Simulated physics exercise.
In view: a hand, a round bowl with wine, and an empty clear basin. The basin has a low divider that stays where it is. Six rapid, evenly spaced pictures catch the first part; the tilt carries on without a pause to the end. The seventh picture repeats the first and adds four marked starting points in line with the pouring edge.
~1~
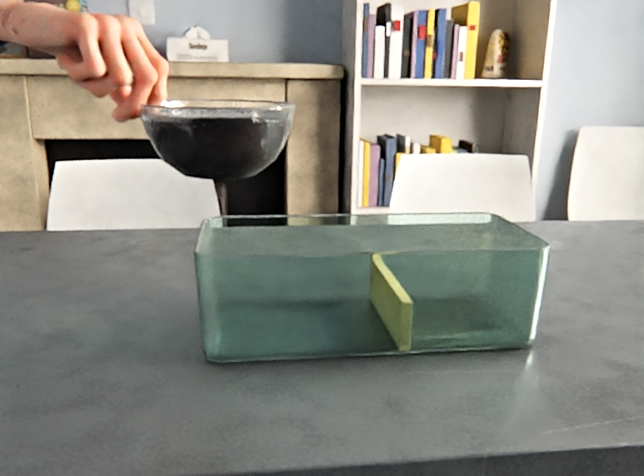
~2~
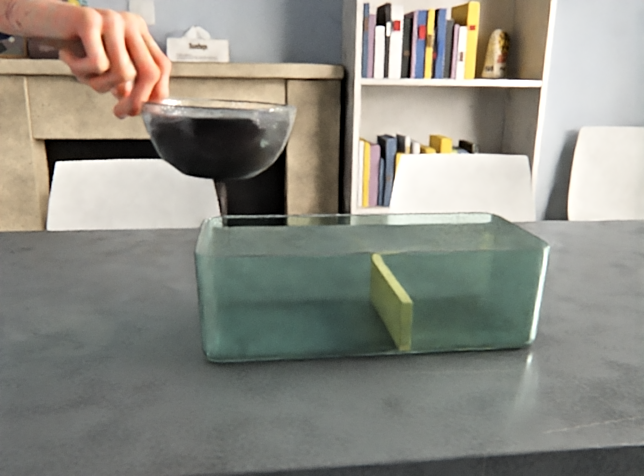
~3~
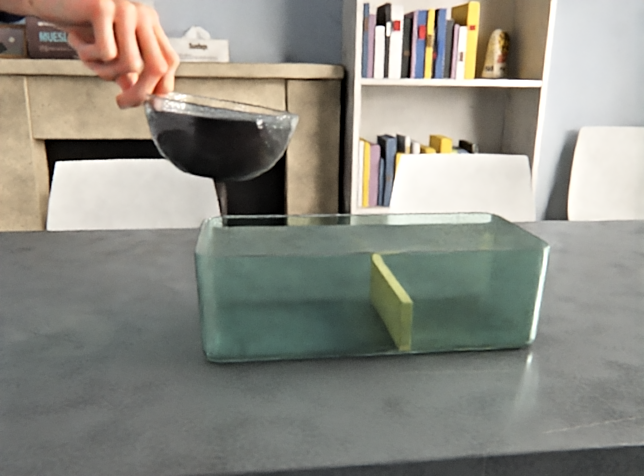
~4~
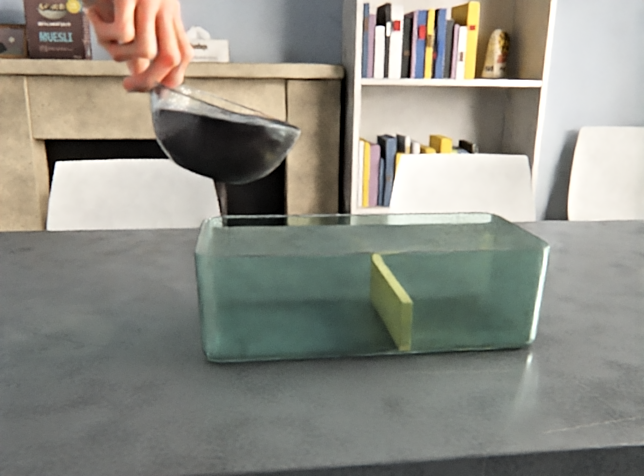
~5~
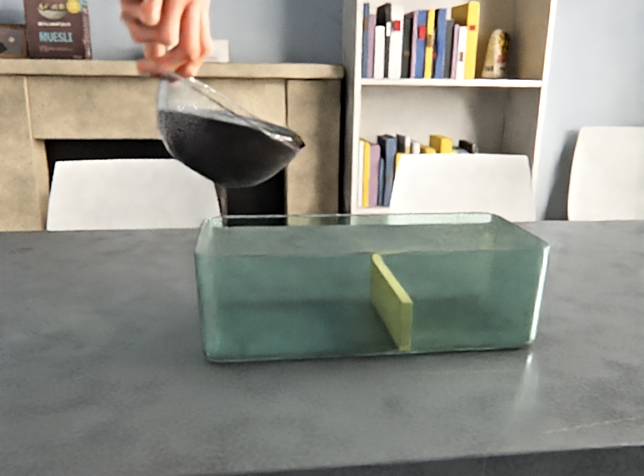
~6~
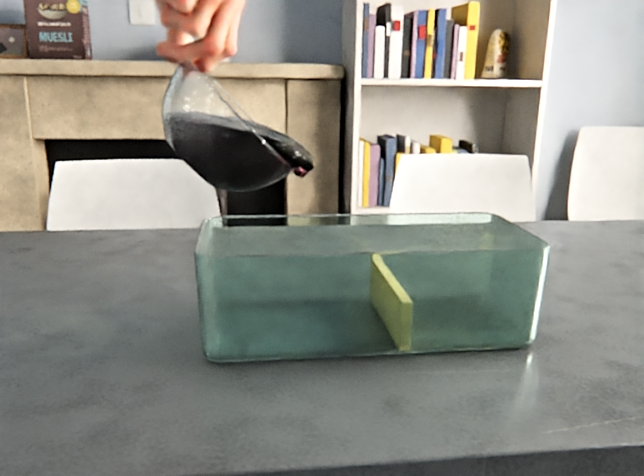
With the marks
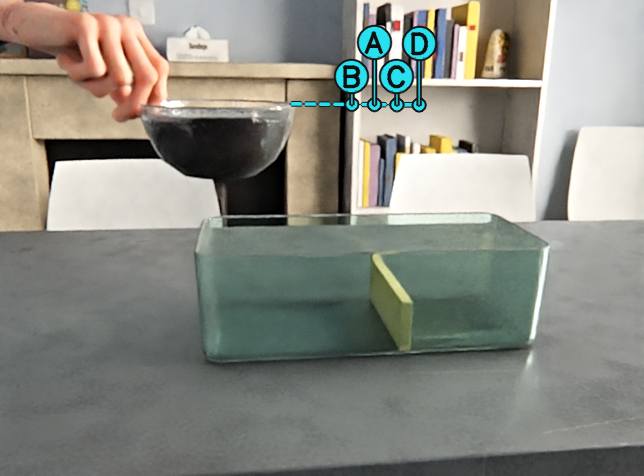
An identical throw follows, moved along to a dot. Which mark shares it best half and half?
A is best.
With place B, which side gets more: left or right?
The left side.
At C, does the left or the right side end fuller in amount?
The right side.
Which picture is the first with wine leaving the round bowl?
Picture 5.
On the marked copy, A at (374, 104); B at (351, 104); C at (396, 104); D at (419, 105).
If A is chosen, about 51 % ends left of the wall and 47 % right of it.
If B is chosen, about 74 % ends left of the wall and 22 % right of it; 4 % is lost outside.
If C is chosen, about 33 % ends left of the wall and 64 % right of it; 3 % is lost outside.
If D is chosen, about 22 % ends left of the wall and 75 % right of it; 4 % is lost outside.
